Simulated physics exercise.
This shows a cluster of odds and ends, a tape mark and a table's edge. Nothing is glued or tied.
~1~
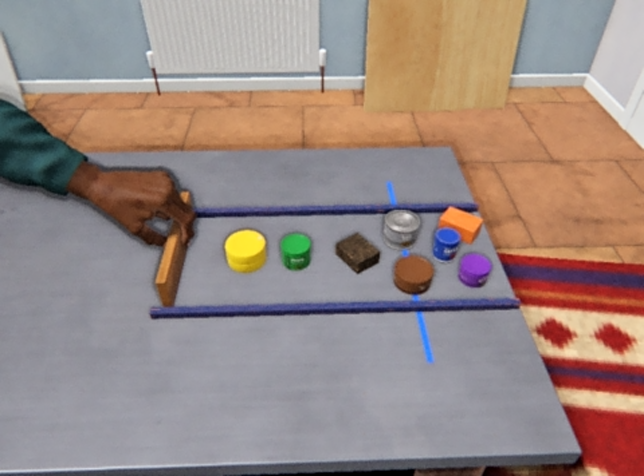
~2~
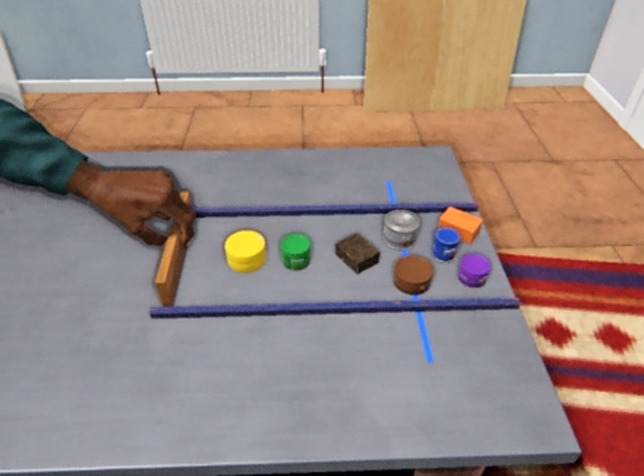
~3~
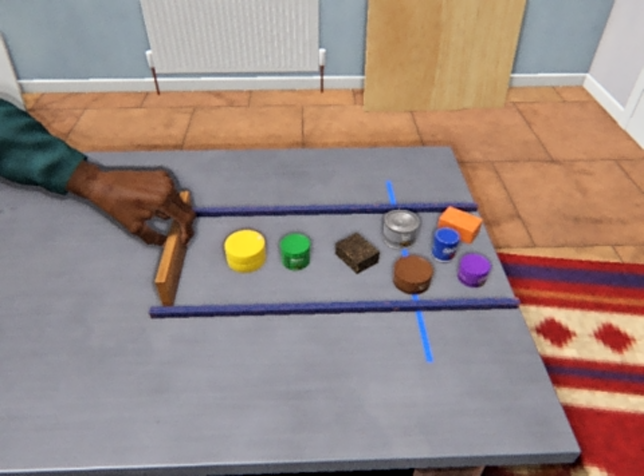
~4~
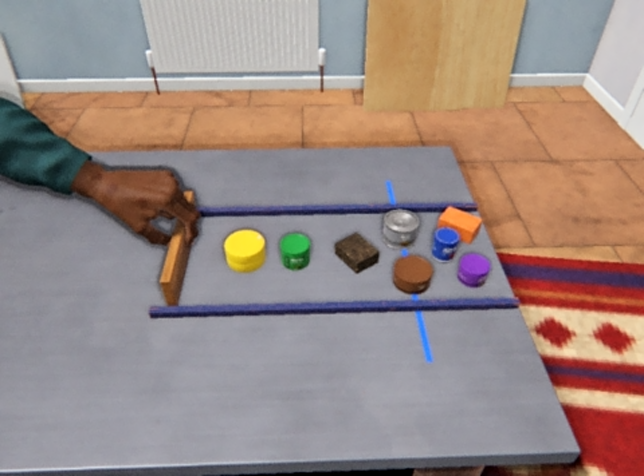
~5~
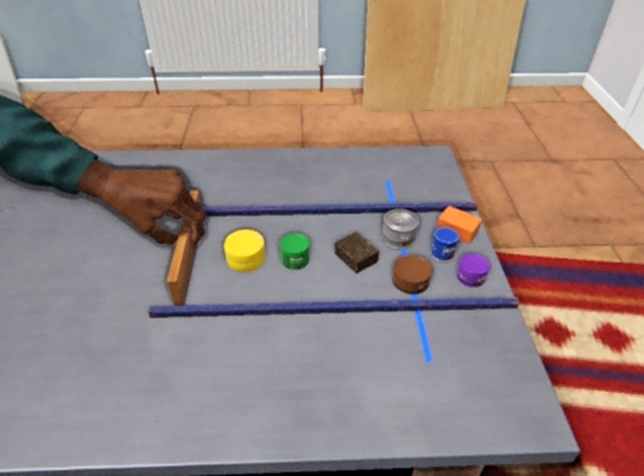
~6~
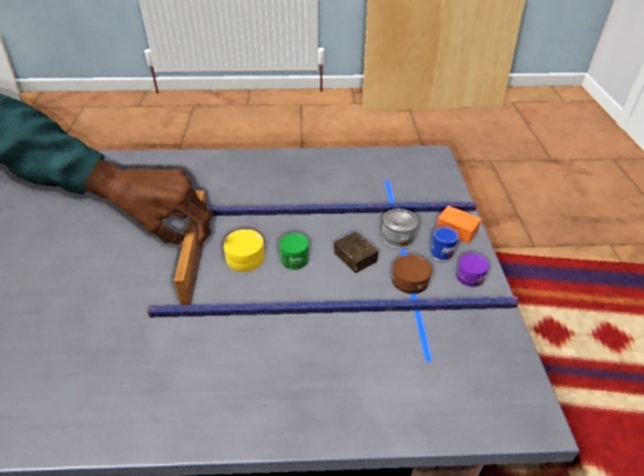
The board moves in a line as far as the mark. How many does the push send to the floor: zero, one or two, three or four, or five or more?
The number that fall off is zero.
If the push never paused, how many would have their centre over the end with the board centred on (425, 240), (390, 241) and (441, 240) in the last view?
In that order 1, 0 and 1.
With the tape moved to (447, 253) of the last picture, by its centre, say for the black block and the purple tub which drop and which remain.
The black block remains up, the purple tub is lost.
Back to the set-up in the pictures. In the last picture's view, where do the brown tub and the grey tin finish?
The brown tub stops around (460, 276); the grey tin around (433, 214).
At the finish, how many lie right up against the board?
That makes 2.
Soon after, none off yet; orange block at rest near (459, 224); purple tub at rest near (472, 271); blue pot at rest near (444, 245).
In the end, the number that fall off is zero.
